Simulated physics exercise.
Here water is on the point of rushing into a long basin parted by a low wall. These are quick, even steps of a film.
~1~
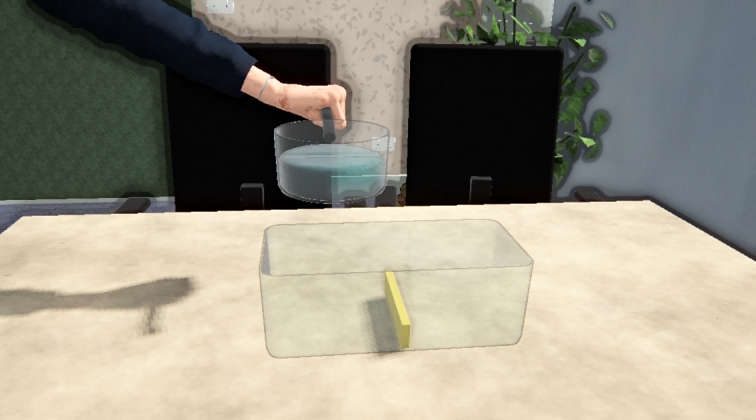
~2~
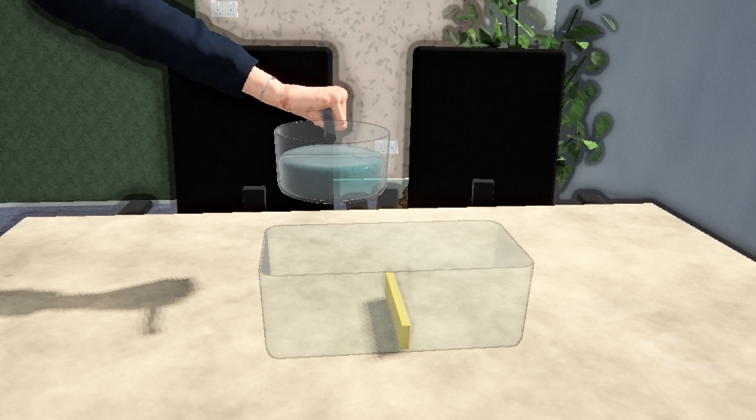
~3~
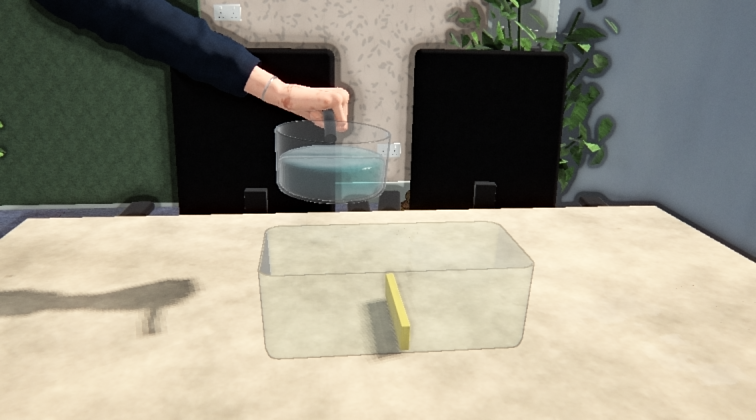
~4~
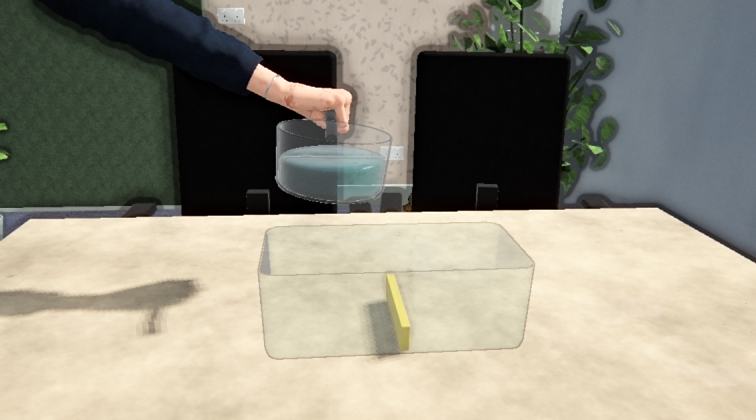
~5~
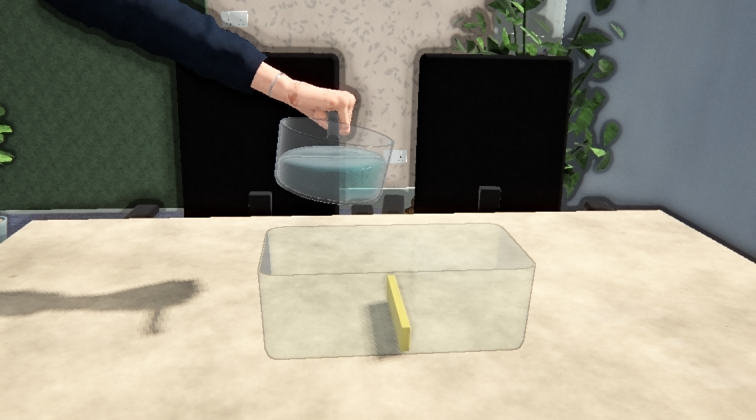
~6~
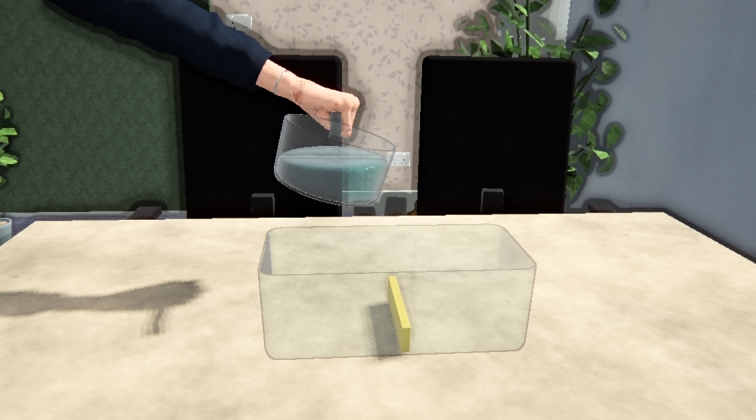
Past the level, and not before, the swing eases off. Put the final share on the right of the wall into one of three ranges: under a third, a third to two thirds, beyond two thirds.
Highest of three bands.
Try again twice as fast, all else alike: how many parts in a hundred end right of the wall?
About 75 per cent.
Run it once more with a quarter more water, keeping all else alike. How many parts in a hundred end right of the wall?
About 85 in a hundred.
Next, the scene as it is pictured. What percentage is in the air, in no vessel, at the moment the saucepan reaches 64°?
Around 25 in a hundred.
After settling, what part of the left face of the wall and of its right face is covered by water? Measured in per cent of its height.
Left of the wall 10 %, right of the wall 50 %.
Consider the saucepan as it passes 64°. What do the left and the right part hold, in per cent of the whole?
Split is about 0 % to the left and 10 % to the right.
A moment on, the saucepan is tipped part way and 68 per cent is still to pour, 1 is left of the wall and 8 right of it.
Next, the saucepan is tipped on its side and 16 per cent is still to pour, 7 is left of the wall and 68 right of it.
Then the saucepan is tipped right over and 1 per cent is still to pour, 15 is left of the wall and 82 right of it.
Later the saucepan is tipped right over and 0 per cent is still to pour, 17 is left of the wall and 83 right of it.
Finally, 17 per cent lies left of the wall, 83 right of it and 0 outside.
